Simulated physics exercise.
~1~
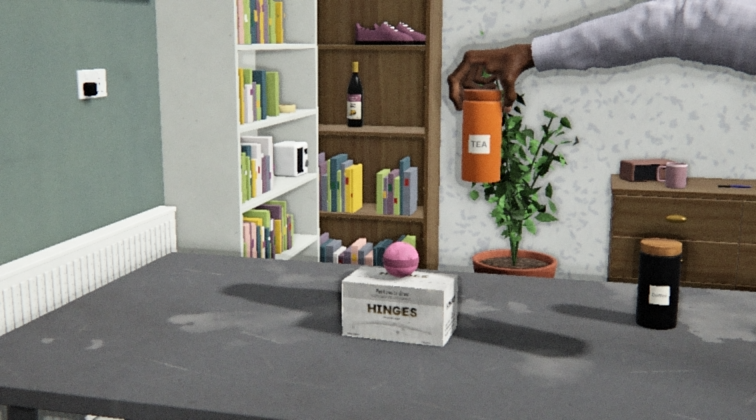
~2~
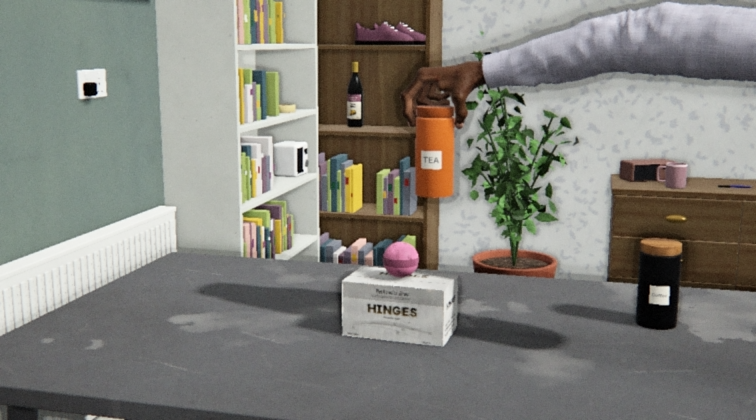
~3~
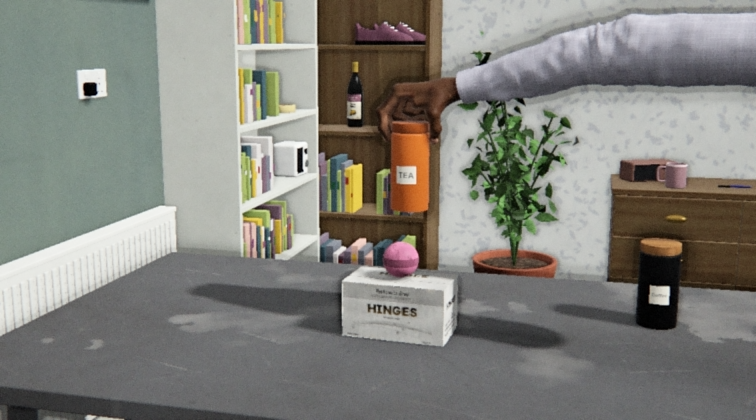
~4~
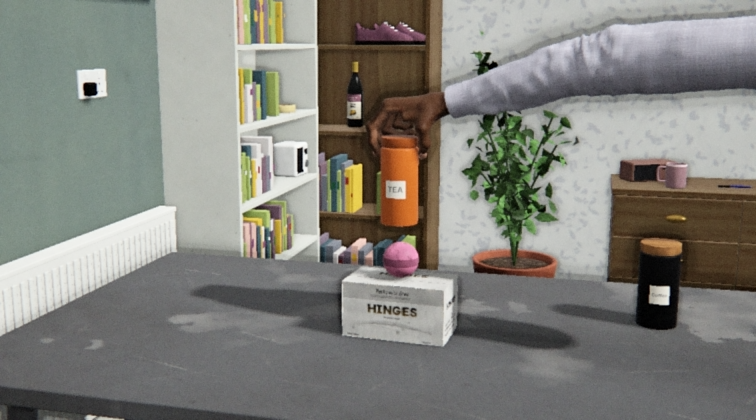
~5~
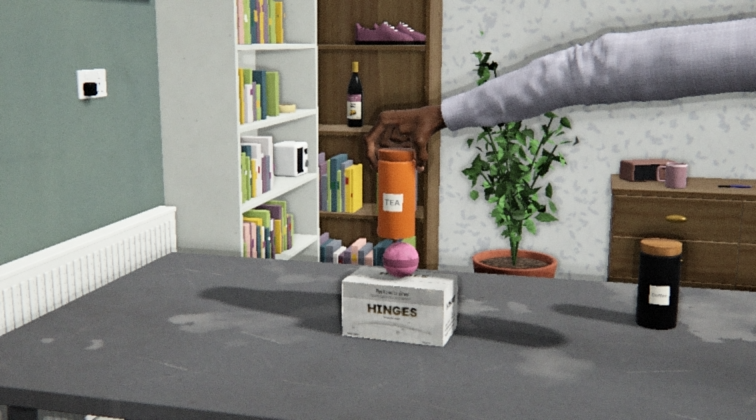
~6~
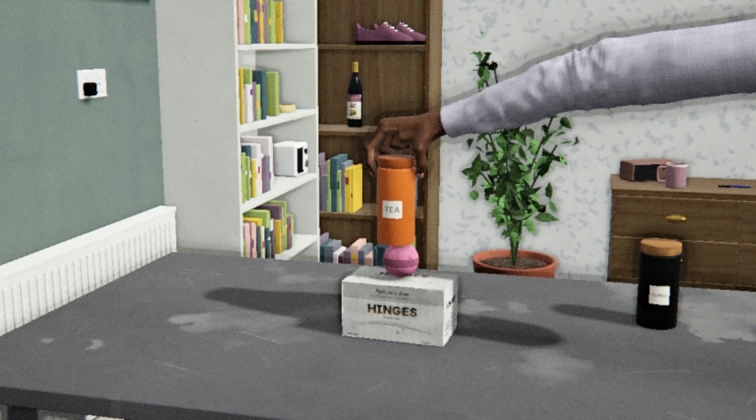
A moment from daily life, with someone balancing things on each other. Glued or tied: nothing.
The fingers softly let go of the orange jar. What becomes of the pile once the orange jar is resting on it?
It fails.
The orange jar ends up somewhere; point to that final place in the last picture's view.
At about (223, 300).
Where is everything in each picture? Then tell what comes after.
The first picture shows still above its spot; orange jar (482, 135); pink ball (401, 260).
The second picture shows still above its spot; orange jar (434, 151); black jar (659, 283).
The third picture shows still above its spot; orange jar (410, 166); white box (400, 305).
The fourth picture shows still above its spot; orange jar (399, 180); pink ball (401, 260).
The fifth picture shows still above its spot; orange jar (396, 193); black jar (659, 283).
The sixth picture shows in place under the hand; orange jar (396, 200); white box (400, 305).
Then, 0.50 s after the last picture, orange jar now fallen; pink ball rolled a little.
Then, 0.60 s after the last picture, pink ball rolled a little.
Then, 0.70 s after the last picture, as before.
Then, 1.00 s after the last picture, orange jar resting near (222, 301).
At rest, fallen, orange jar; the other 3 in place. Seen from the same camera at the end, orange jar near (223, 301). The pile loses its balance.
